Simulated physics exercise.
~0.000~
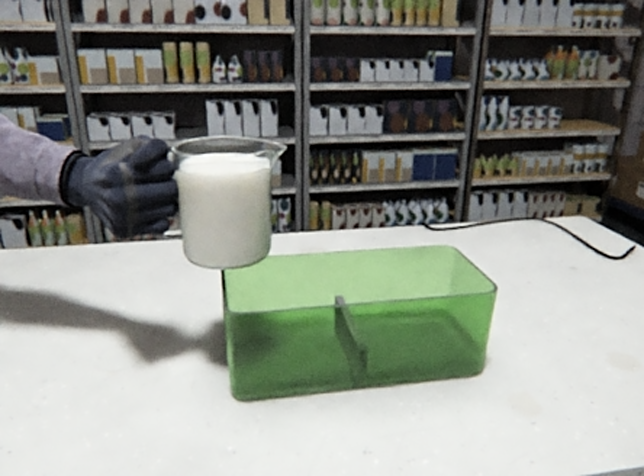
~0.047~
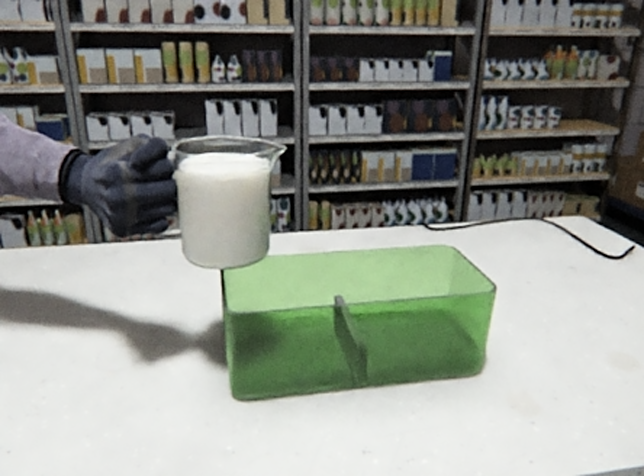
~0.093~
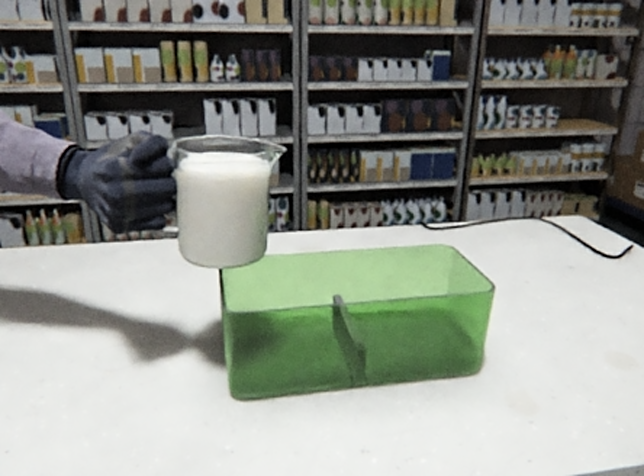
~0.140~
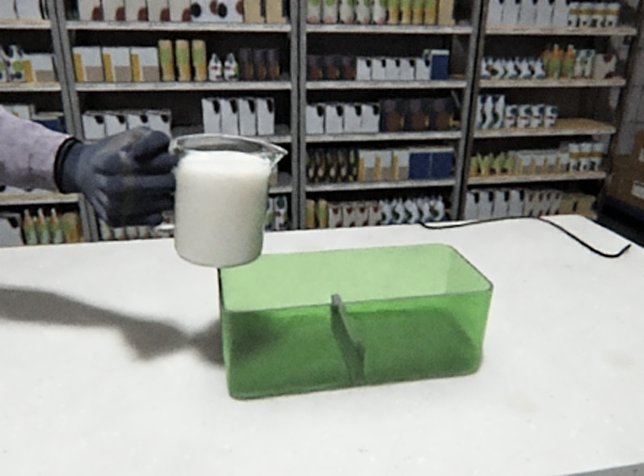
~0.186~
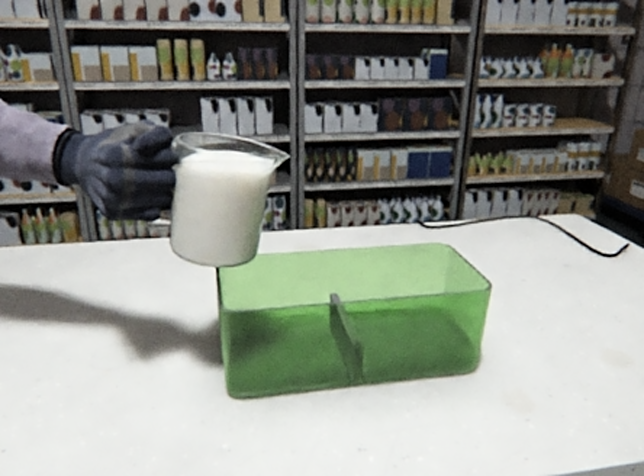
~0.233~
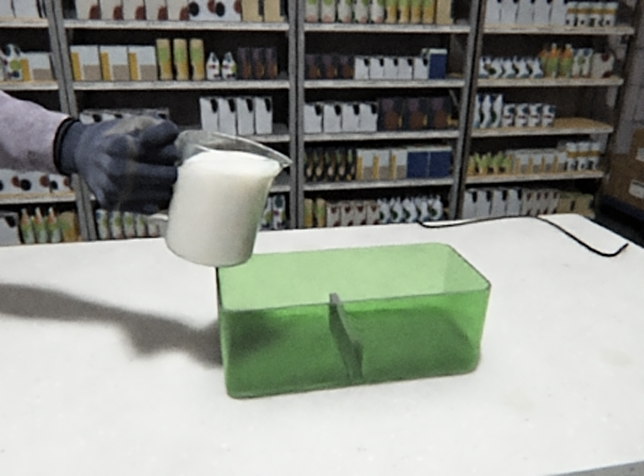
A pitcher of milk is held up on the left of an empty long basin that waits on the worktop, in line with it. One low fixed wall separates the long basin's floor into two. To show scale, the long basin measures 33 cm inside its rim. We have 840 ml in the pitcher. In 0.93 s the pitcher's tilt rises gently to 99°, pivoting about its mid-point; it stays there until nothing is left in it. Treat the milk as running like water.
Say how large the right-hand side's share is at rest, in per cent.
Its share is roughly 21 per cent.
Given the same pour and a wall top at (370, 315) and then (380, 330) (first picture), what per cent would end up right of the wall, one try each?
I'd put it at about 0 per cent for the first and about 10 per cent for the second.
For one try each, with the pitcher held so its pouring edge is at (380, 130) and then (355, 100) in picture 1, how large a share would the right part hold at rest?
Near 95 in a hundred on the first go and near 95 in a hundred on the second.
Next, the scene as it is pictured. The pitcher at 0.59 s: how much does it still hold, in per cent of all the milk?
Near 80 in a hundred.
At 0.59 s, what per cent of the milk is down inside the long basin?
Roughly 7 percent.
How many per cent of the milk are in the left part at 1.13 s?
Near 70 in a hundred.
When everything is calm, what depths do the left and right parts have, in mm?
The left side settles near 30 mm and the right side near 8 mm.
Then, 0.59 s in, the tilt is 70° and 80 per cent is still to pour, 3 is left of the wall and 3 right of it.
Then, 0.86 s in, the tilt is 97° and 33 per cent is still to pour, 35 is left of the wall and 18 right of it.
Then, 1.13 s in, the tilt is 99° and 7 per cent is still to pour, 69 is left of the wall and 20 right of it.
Then, 1.43 s in, the tilt is 99° and 1 per cent is still to pour, 77 is left of the wall and 21 right of it.
Finally, 78 per cent lies left of the wall, 21 right of it and 1 outside.
